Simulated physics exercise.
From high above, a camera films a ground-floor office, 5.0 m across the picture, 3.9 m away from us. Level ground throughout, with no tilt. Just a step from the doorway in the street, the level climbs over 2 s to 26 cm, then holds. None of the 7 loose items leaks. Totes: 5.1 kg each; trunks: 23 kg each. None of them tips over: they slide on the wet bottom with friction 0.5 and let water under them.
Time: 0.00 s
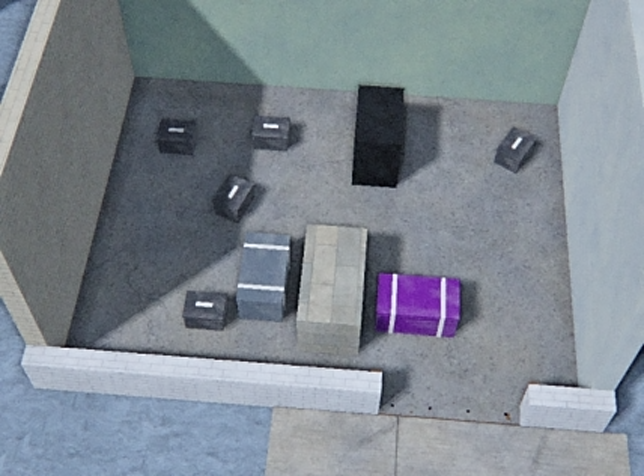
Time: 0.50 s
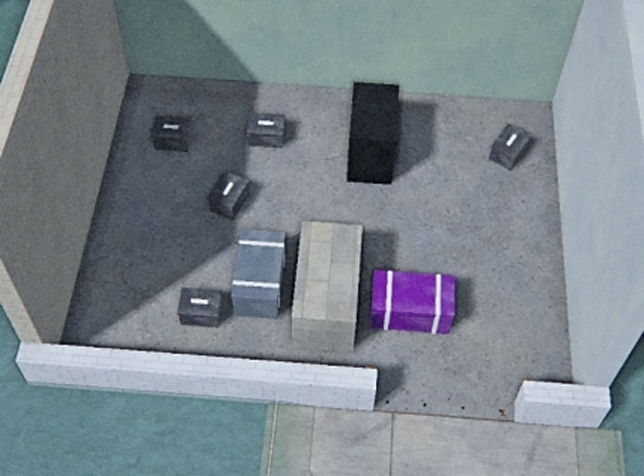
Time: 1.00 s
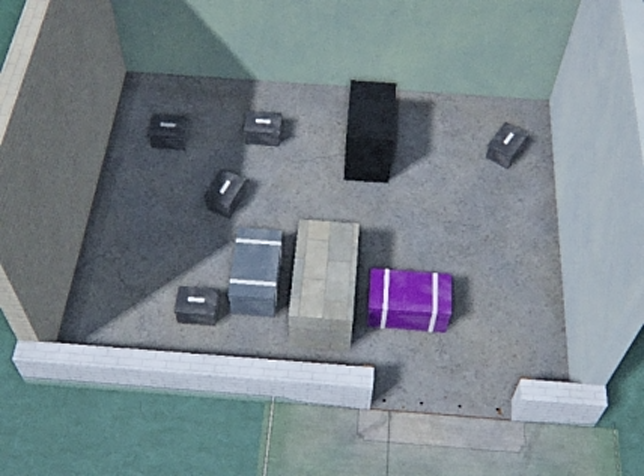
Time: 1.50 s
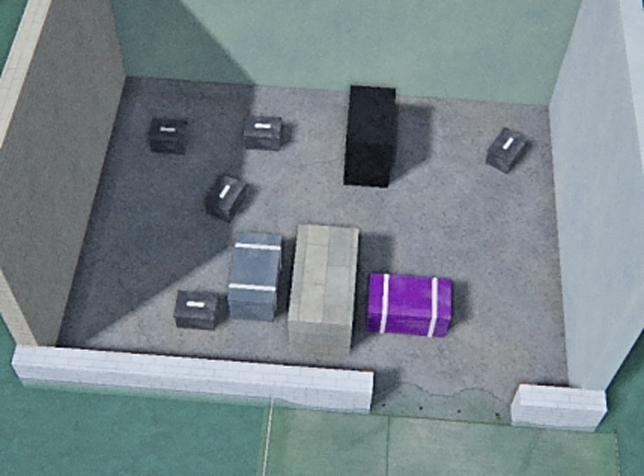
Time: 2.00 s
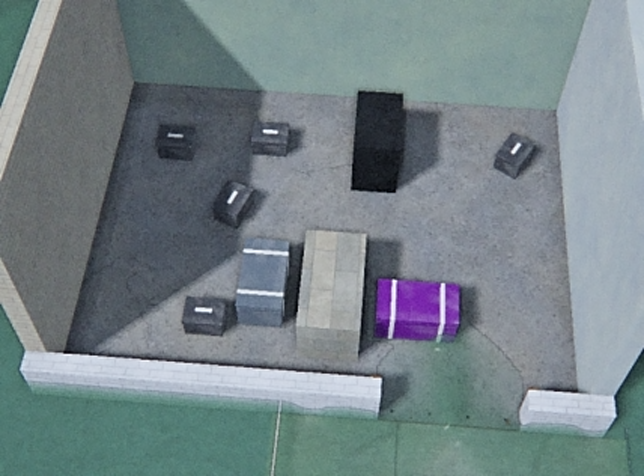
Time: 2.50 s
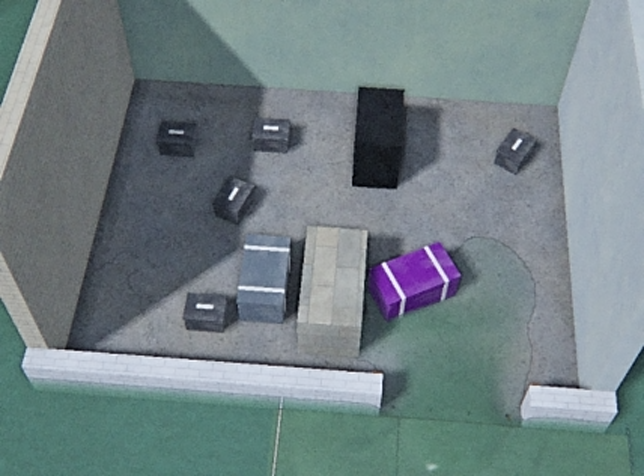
Walled room seen from above with boxes on the floor, green water spreading in through the doorway and turning the purple trunk.
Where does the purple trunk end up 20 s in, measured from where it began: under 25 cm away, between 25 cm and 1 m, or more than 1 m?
Long gone.
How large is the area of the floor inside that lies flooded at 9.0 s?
Wet area: Approx. 18 m2.
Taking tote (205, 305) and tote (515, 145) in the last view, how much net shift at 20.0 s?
Shifts: 100 cm / 200 cm.
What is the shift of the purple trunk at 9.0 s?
By that time, close to 150 cm.
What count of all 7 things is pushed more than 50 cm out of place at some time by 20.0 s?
I get 7.
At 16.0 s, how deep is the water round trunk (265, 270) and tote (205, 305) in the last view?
Roughly 15 and 16 cm.
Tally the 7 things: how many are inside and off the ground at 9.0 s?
The count is 5.
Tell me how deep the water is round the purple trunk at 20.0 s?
22 cm or so.
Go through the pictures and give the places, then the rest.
In the first picture, the purple trunk at (419, 296), on the bottom; 0.0 m2 under water; 0 of 7 have shifted.
In the second picture, the purple trunk at (414, 292) rests on the ground; water covers 0.0 m2; 0 of 7 have shifted.
In the third picture, the purple trunk at (411, 291) rests on the ground; 0.0 m2 under water; 0 of 7 have shifted.
In the fourth picture, the purple trunk at (410, 296), on the bottom; water covers 0.1 m2; 0 of 7 have shifted.
In the fifth picture, the purple trunk at (418, 301), on the bottom; 0.9 m2 under water; 0 of 7 have shifted.
In the sixth picture, the purple trunk at (415, 272) rests on the ground, 29 cm from its start; water covers 2.1 m2; 1 of 7 have shifted.
After 4.0 s the purple trunk is near (411, 180), 1.4 m from its start, aground; 1 afloat.
After 9.0 s the purple trunk is near (435, 157), 1.7 m from its start, afloat; 5 afloat.
After 16.0 s the purple trunk is near (327, 196), 1.5 m from its start, afloat; 7 afloat.
After 20.0 s the purple trunk is near (247, 336), 1.7 m from its start, afloat; 7 afloat.
